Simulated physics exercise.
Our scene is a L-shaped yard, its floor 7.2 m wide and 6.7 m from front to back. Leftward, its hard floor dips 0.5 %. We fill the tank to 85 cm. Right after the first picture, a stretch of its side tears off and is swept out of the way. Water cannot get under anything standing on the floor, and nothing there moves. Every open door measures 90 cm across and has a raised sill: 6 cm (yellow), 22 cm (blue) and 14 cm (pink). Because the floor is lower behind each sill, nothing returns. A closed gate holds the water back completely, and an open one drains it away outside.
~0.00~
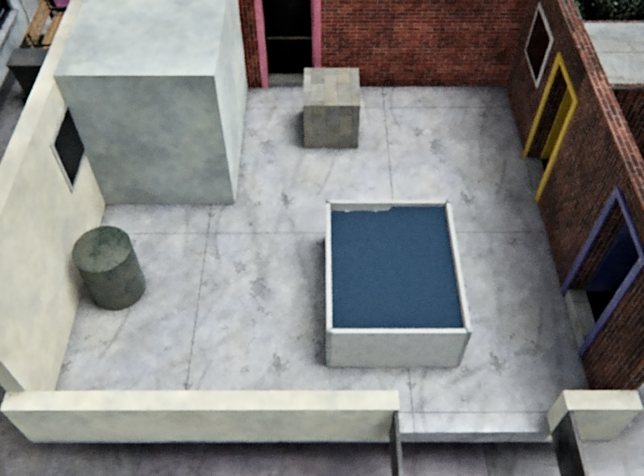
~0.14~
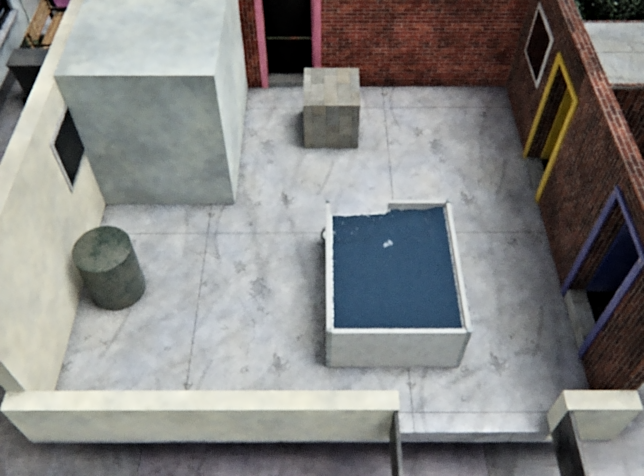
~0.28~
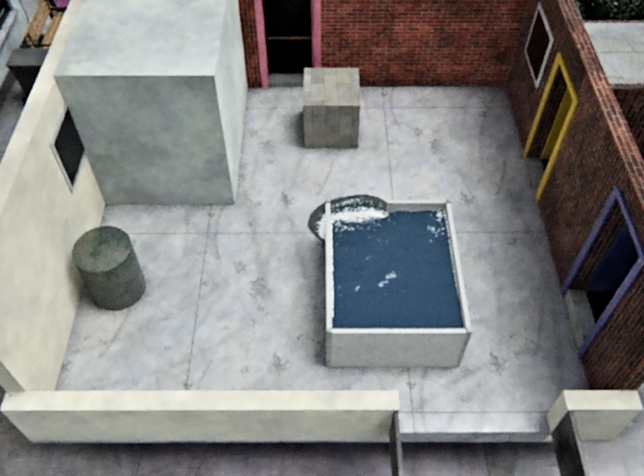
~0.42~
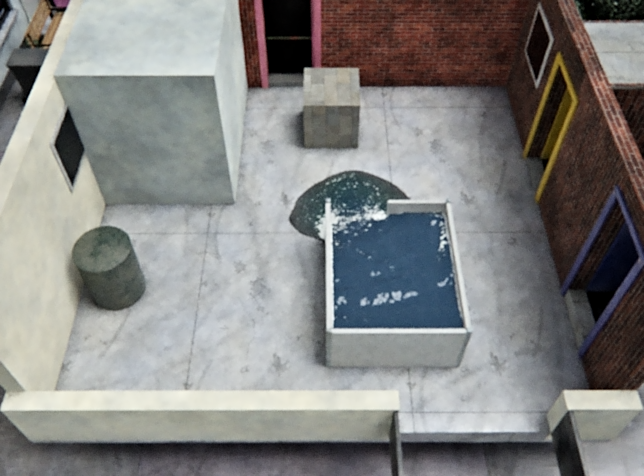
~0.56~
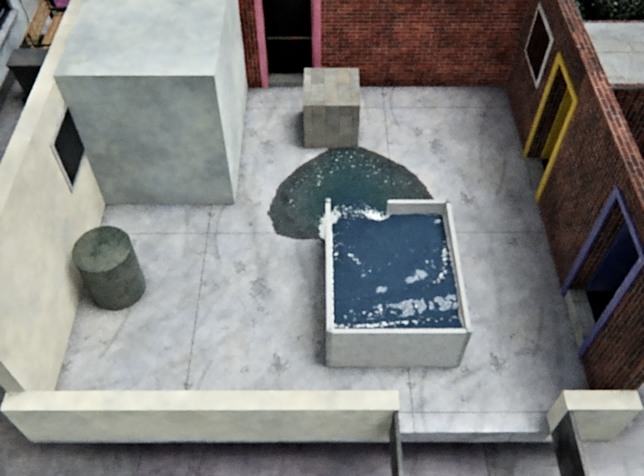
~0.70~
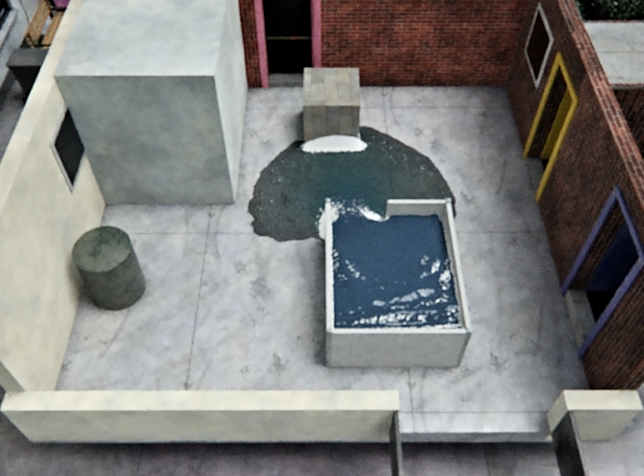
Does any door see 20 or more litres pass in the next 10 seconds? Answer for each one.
Answer per door: The yellow door, yes; the blue door, no; the pink door, yes.
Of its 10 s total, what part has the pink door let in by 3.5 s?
Fraction in by then: Around 60 per cent.
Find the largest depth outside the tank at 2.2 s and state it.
About 44 cm.
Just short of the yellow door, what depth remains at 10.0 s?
The depth there is near 9.0 cm.
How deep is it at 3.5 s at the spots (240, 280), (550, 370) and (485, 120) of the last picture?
Spot one 1 cm, spot two 0 cm, spot three 11 cm.
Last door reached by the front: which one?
That would be the blue one.
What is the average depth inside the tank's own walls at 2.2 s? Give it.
I'd put the average depth near 46 cm.
After 1.4 s water covers 30 % of the floor and is deepest (44 cm) near (344, 151); yellow door not reached, blue door not reached, pink door not reached.
After 2.2 s water covers 35 % of the floor and is deepest (44 cm) near (249, 92); yellow door 2 cm at the sill, 0 L in, blue door not reached, pink door 23 cm at the sill, 4 L in.
After 3.5 s water covers 45 % of the floor and is deepest (28 cm) near (248, 99); yellow door 9 cm at the sill, 0 L in, blue door not reached, pink door 21 cm at the sill, 55 L in.
After 6.0 s water covers 85 % of the floor and is deepest (22 cm) near (408, 92); yellow door 13 cm at the sill, 13 L in, blue door 3 cm at the sill, 0 L in, pink door 15 cm at the sill, 91 L in.
After 10.0 s water covers 95 % of the floor and is deepest (14 cm) near (574, 413); yellow door 9 cm at the sill, 79 L in, blue door 5 cm at the sill, 0 L in, pink door 11 cm at the sill, 94 L in.
